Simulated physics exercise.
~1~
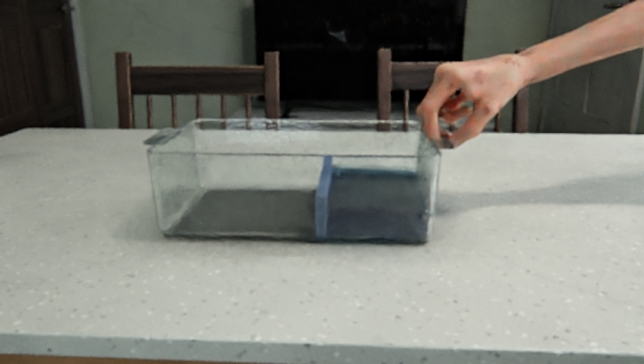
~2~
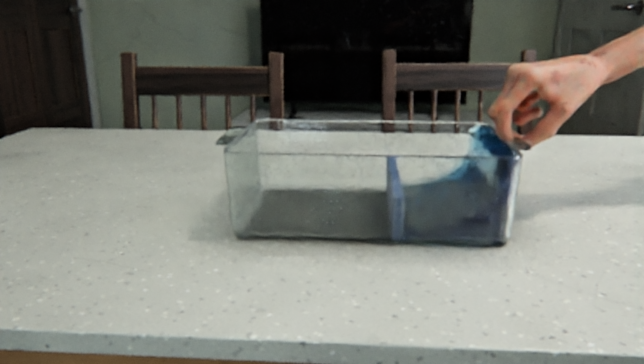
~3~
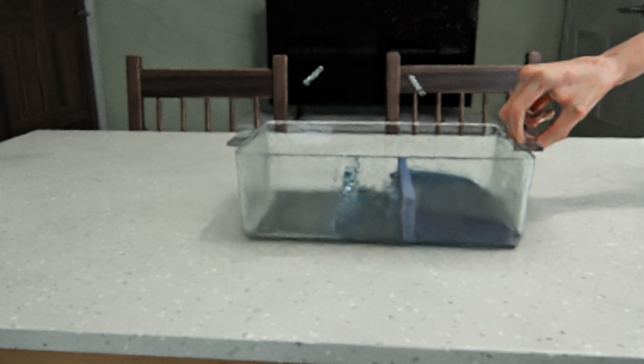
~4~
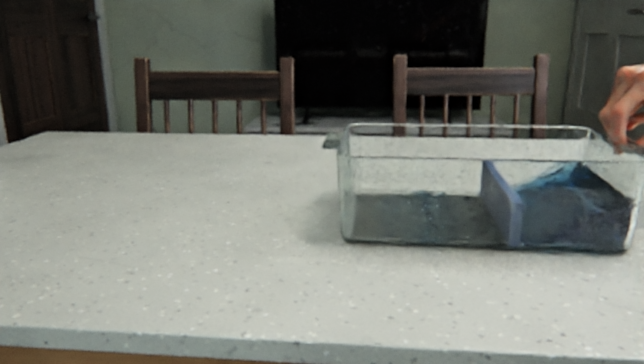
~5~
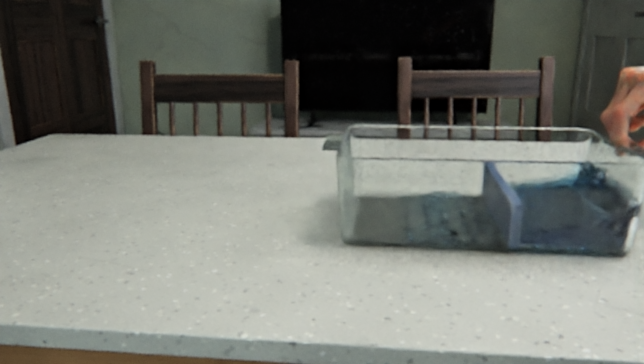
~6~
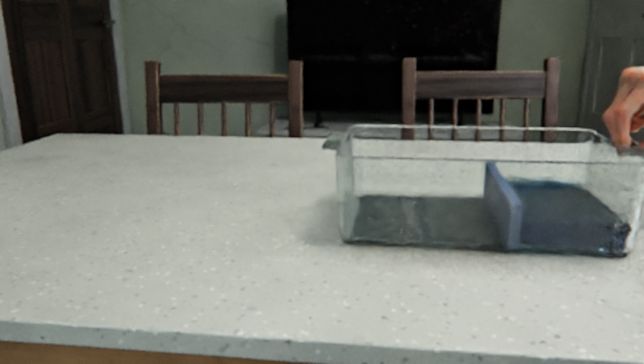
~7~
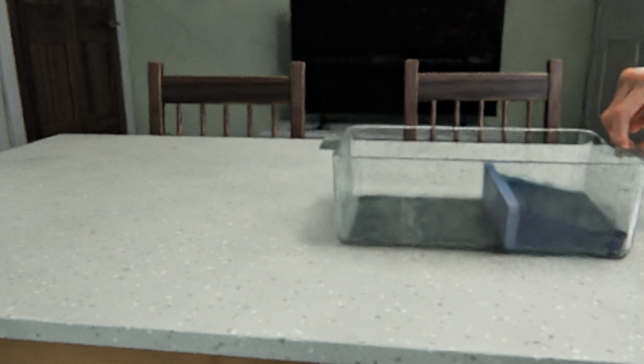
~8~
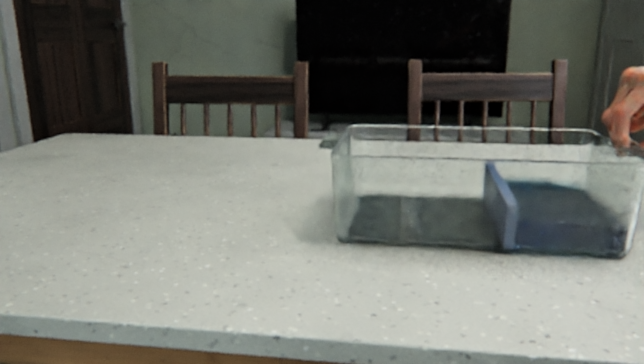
A clear open tub with blue water right of its divider is pulled to the right across a speckled table by a hand, and the water surges and splashes over the divider; the tub stops, and the water settles with some on the left side.
